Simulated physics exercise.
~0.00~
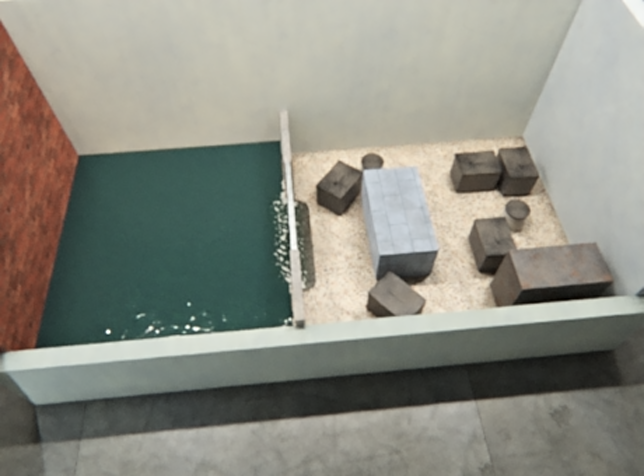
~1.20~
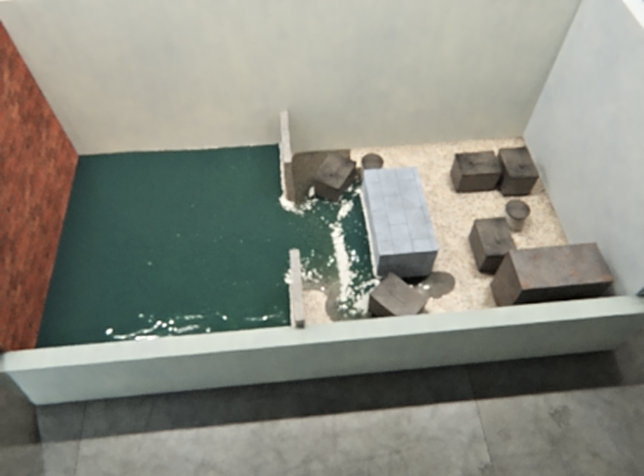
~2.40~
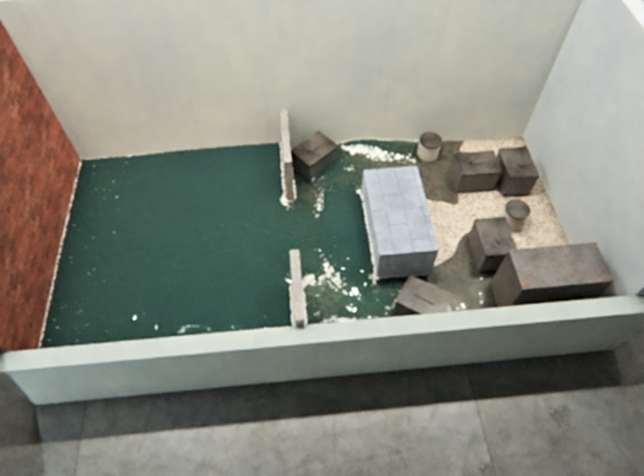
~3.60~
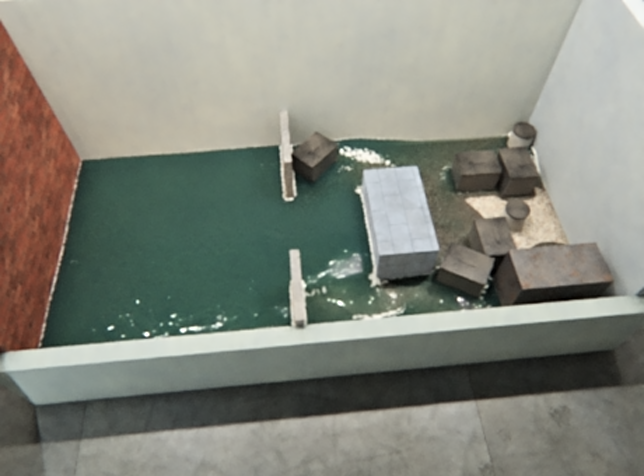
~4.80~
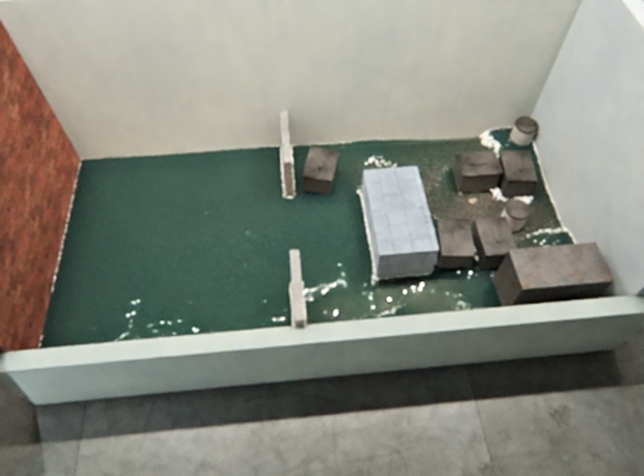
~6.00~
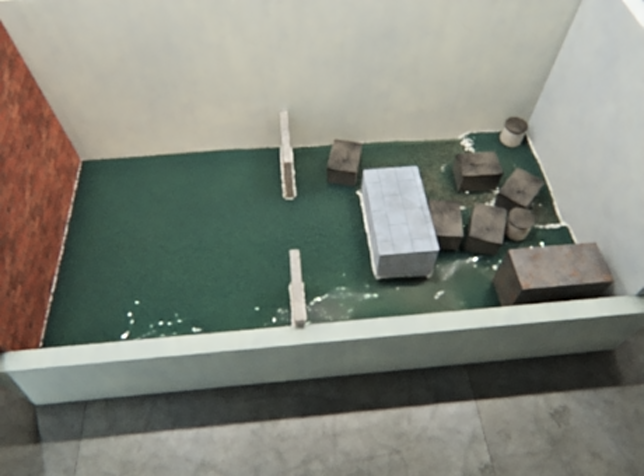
Dark green water pouring through a gap in a partition, flooding the pale-floored right room and shifting dark chests and pails.
